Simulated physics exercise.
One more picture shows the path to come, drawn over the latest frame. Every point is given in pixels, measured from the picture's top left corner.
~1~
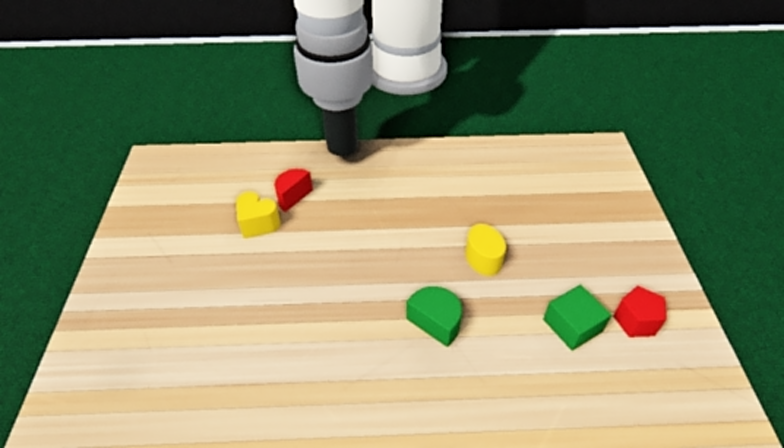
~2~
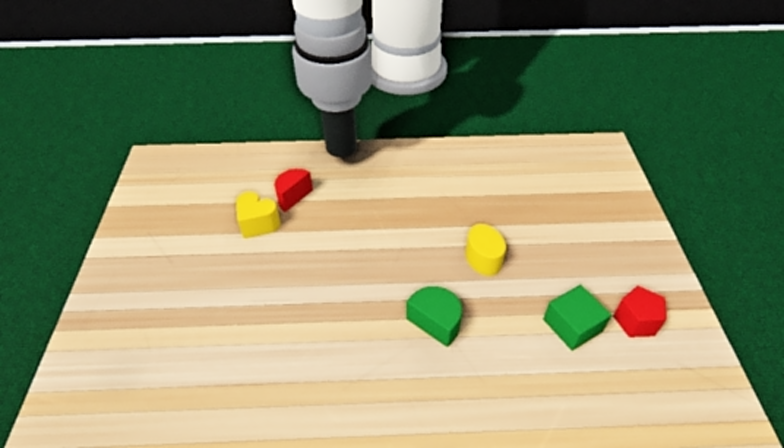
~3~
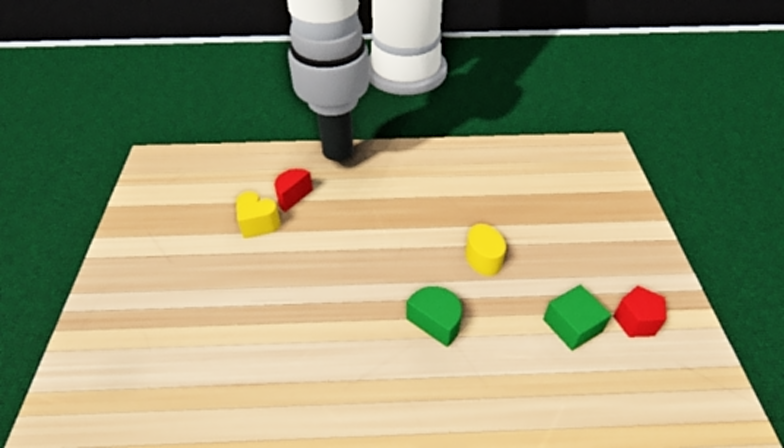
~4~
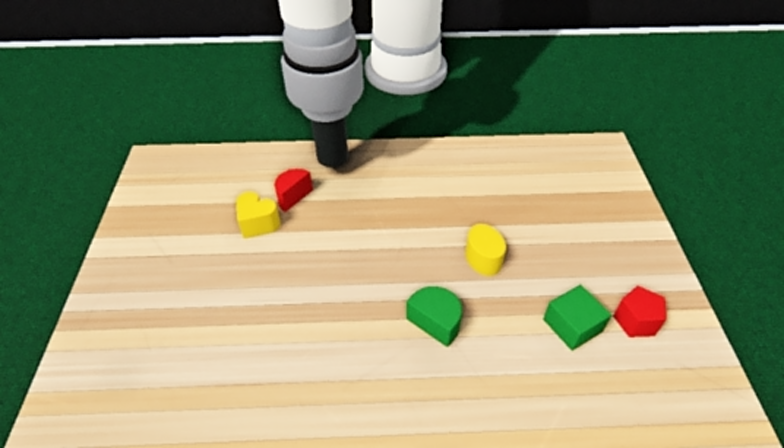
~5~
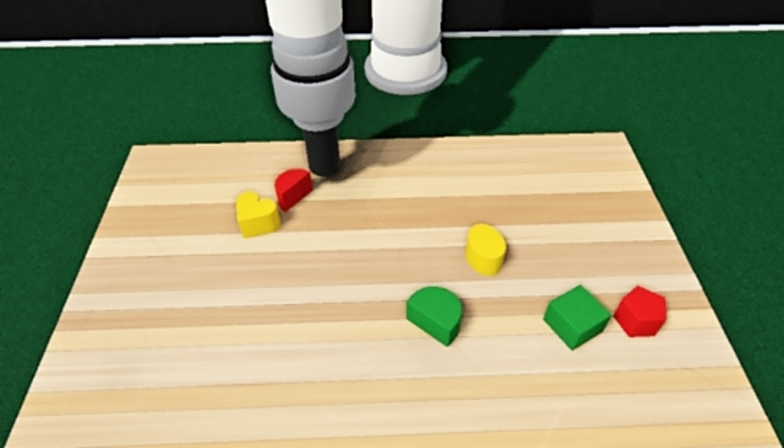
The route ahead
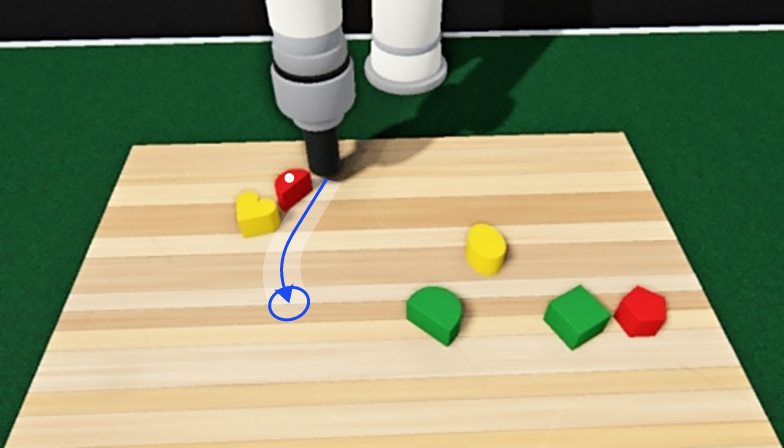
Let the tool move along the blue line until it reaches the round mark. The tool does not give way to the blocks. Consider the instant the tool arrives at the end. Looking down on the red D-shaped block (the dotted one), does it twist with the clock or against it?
Viewed from above, clockwise.
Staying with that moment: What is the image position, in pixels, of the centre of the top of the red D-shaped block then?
The middle of its top is at (267, 191).
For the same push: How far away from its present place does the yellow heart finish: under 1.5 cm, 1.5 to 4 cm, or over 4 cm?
Goes under 1.5 cm.
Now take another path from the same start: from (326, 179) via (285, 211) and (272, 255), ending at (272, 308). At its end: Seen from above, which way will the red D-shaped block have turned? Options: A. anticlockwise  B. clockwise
That would be B.
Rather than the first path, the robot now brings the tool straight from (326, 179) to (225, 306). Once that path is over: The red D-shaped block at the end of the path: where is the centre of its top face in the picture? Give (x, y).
I'd place it at (257, 192), taking the centre of its top.
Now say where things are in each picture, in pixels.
The first picture shows tool tip at (342, 147); block tops, yellow heart at (253, 205); red D-shaped block at (289, 178).
The second picture shows tool at (341, 148); blocks unchanged.
The third picture shows tool at (338, 151); blocks unchanged.
The fourth picture shows tool at (333, 157); blocks unchanged.
The fifth picture shows tool at (325, 166); yellow heart at (253, 205); red D-shaped block at (289, 178).
Path on the board, from (326, 179) by way of (304, 215) and (283, 256) to (289, 303); the dot is on the red D-shaped block.
What follows on the original path. One third of the way, tool at (301, 203); yellow heart at (246, 207), turned 15° anticlockwise; red D-shaped block at (268, 190), turned 90° clockwise.
Two thirds of the way, tool at (280, 243); yellow heart at (243, 207), turned 15° anticlockwise; red D-shaped block at (268, 191), turned 100° clockwise.
At the end, tool at (286, 291); yellow heart at (243, 207), turned 15° anticlockwise; red D-shaped block at (267, 191), turned 100° clockwise.
